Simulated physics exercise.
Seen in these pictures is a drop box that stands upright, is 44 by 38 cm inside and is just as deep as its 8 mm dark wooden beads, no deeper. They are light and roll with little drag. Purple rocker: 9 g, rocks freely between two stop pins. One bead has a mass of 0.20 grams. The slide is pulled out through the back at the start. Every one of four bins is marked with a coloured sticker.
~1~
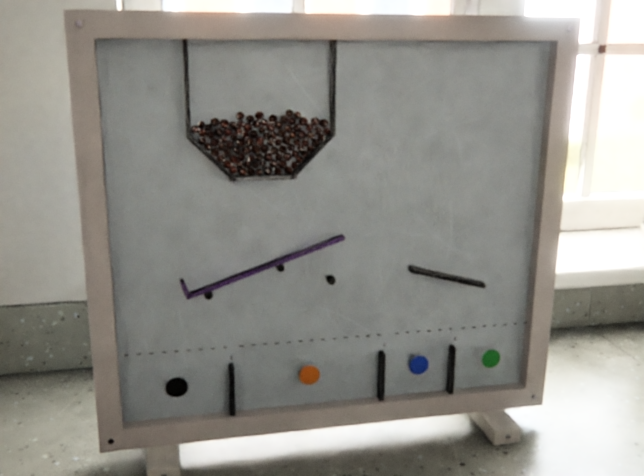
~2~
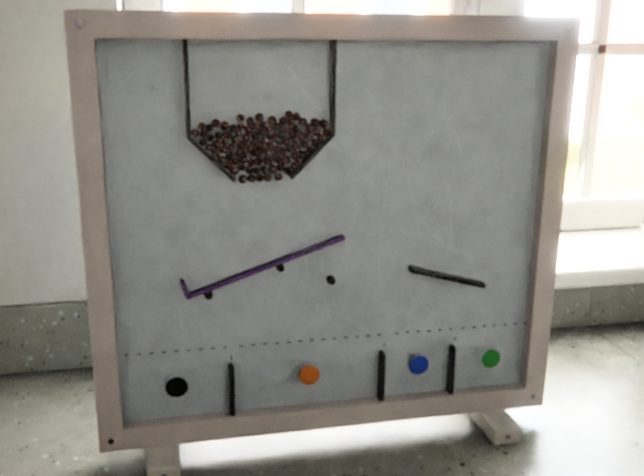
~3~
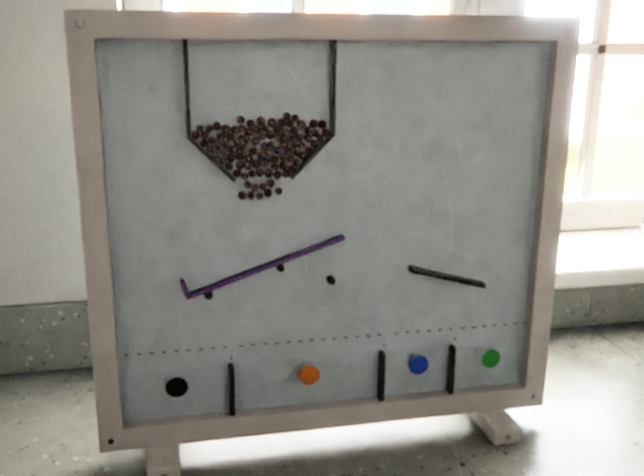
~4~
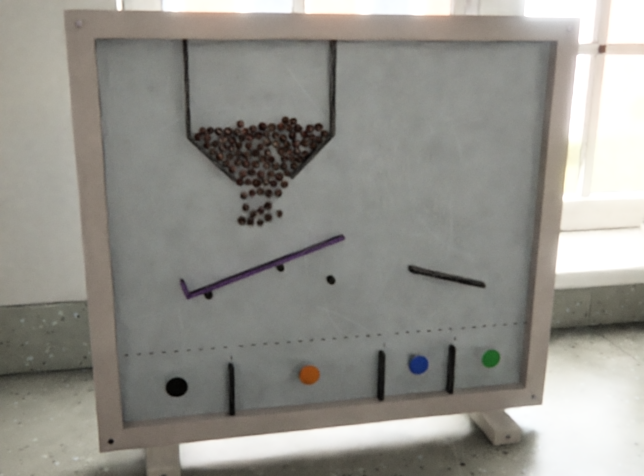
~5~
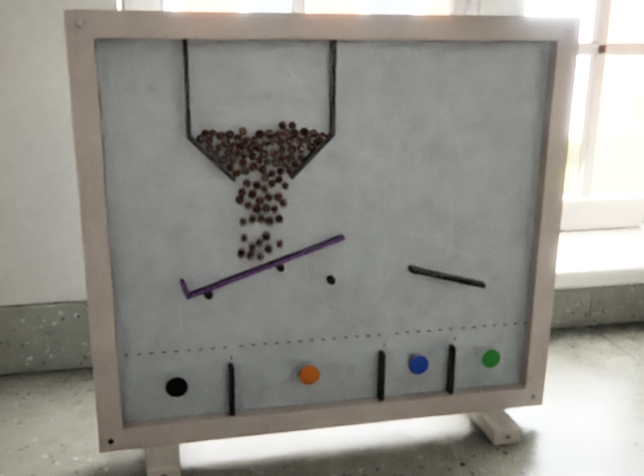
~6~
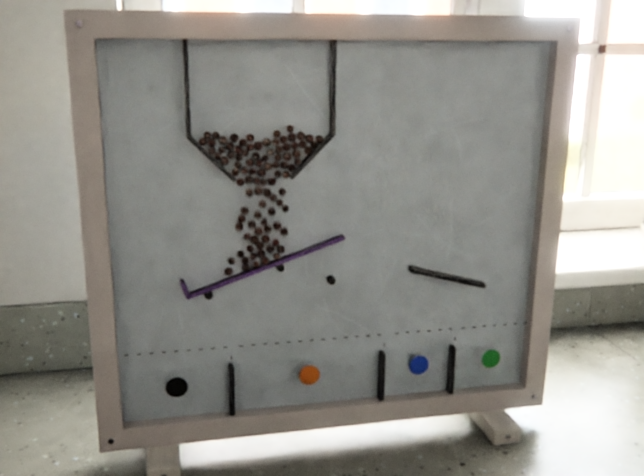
The clip opens on a pale framed board with dark beads filling a funnel above a tilted purple bar and four coloured dots. The beads begin dropping through the funnel's open bottom in a widening stream, then land on the still bar, gathering and spreading down its slope to the left.
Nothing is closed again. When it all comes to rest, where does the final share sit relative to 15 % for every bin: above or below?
Orange bin: Below it. Blue bin: Below it. Green bin: Below it. Black bin: Above it.
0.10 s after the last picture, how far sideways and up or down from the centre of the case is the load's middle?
Position estimate: Left 8 cm, above 1 cm.
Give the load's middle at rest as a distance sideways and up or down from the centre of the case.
The middle sits around 10 cm left of it and 6 cm below it.
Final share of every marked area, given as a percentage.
Orange bin: 0; blue bin: 0; green bin: 0; black bin: 25.
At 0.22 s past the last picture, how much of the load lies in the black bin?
I'd say some 0 in a hundred.
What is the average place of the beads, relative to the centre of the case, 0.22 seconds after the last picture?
Offset: Approx. 10 cm left, 2 cm below.
Then, 0.10 s after the last picture, the beads' middle is 8 cm left of and 1 cm above the centre; nothing in the marked areas; purple rocker left end down 18°.
Then, 0.22 s after the last picture, the beads' middle is 10 cm left of and 2 cm below the centre; nothing in the marked areas; purple rocker left end down 18°.
Then, 0.45 s after the last picture, the beads' middle is 10 cm left of and 5 cm below the centre; black 20 %; purple rocker left end down 18°.
All still 1.5 s after it, orange 0 %, blue 0 %, green 0 %, black 25 %, elsewhere 75 %; purple rocker left end down 18°.
